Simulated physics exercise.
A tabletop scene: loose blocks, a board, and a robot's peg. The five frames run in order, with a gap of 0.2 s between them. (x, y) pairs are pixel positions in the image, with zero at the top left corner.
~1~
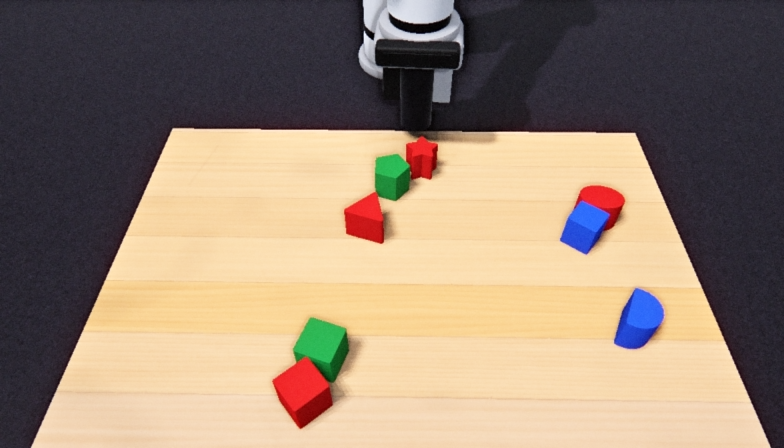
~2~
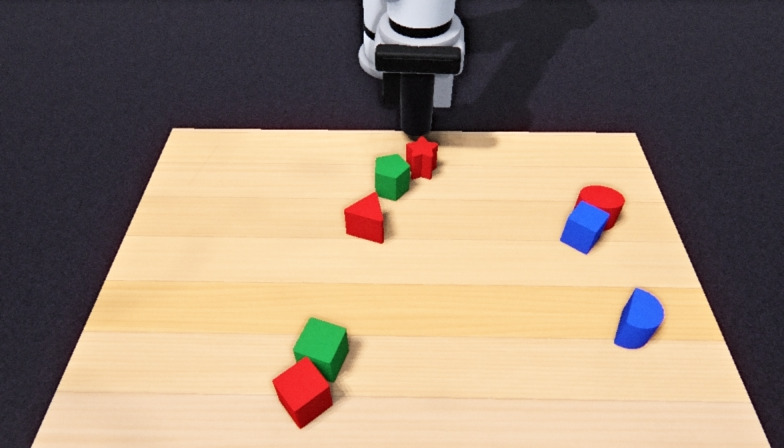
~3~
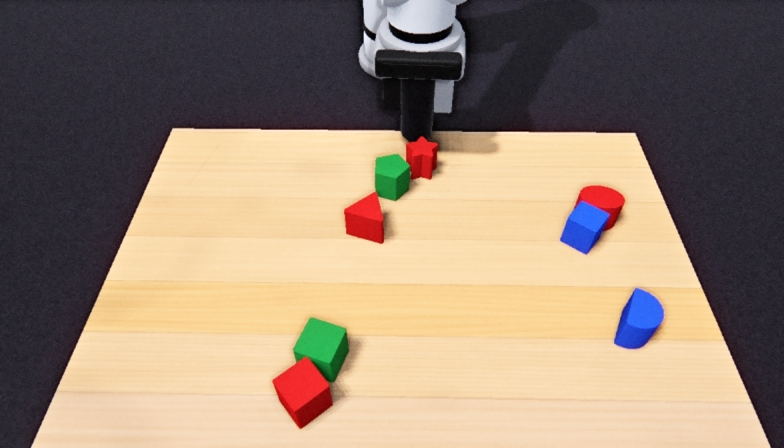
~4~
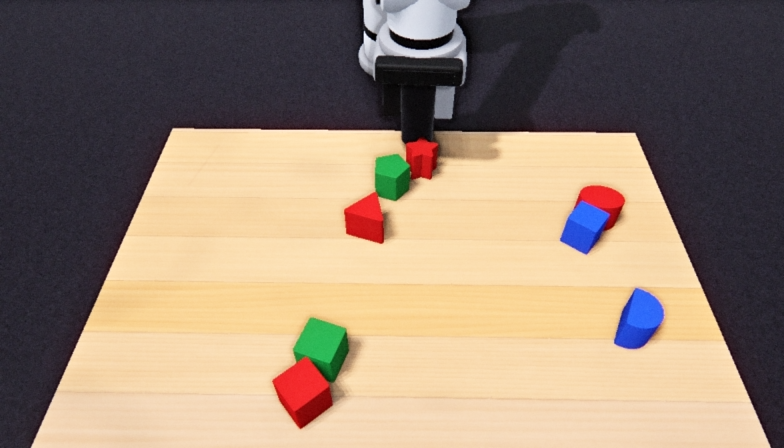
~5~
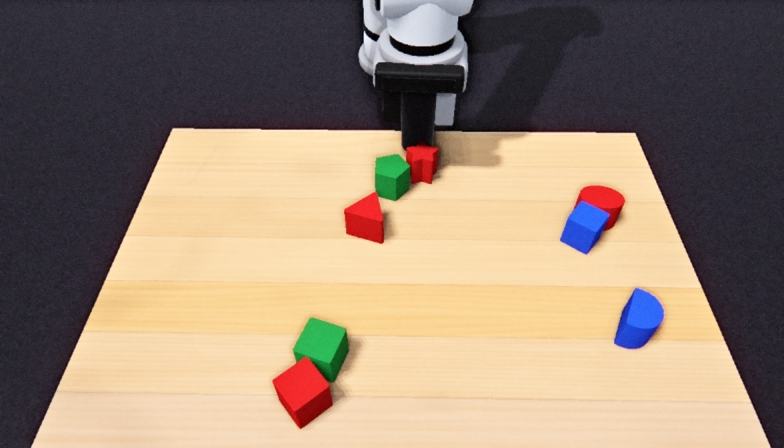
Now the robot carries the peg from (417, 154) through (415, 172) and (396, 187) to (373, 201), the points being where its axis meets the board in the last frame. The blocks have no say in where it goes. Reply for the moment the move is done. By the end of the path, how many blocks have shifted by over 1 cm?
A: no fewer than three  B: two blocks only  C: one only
Letter A.
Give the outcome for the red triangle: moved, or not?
The red triangle is moved.
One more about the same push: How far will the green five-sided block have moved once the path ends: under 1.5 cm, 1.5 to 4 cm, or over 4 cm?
Long: Over 4 cm.
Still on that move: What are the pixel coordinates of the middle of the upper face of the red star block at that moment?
When the path ends, it will be at (422, 176).
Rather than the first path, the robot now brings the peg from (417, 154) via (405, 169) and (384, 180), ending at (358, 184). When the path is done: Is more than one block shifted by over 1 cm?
Yes, that is how it ends up.
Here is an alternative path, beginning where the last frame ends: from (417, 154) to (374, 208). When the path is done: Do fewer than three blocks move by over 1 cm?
Going by the path, no.
The first path, step by step. One third of the way, peg at (415, 163); red star block at (424, 169), turned 15° clockwise.
Two thirds of the way, peg at (395, 178); green five-sided block at (372, 181); red star block at (422, 176), turned 15° anticlockwise.
At the end, peg at (372, 192); red triangle at (358, 227), turned 15° anticlockwise; green five-sided block at (352, 198), turned 30° anticlockwise; red star block at (422, 176), turned 15° anticlockwise.
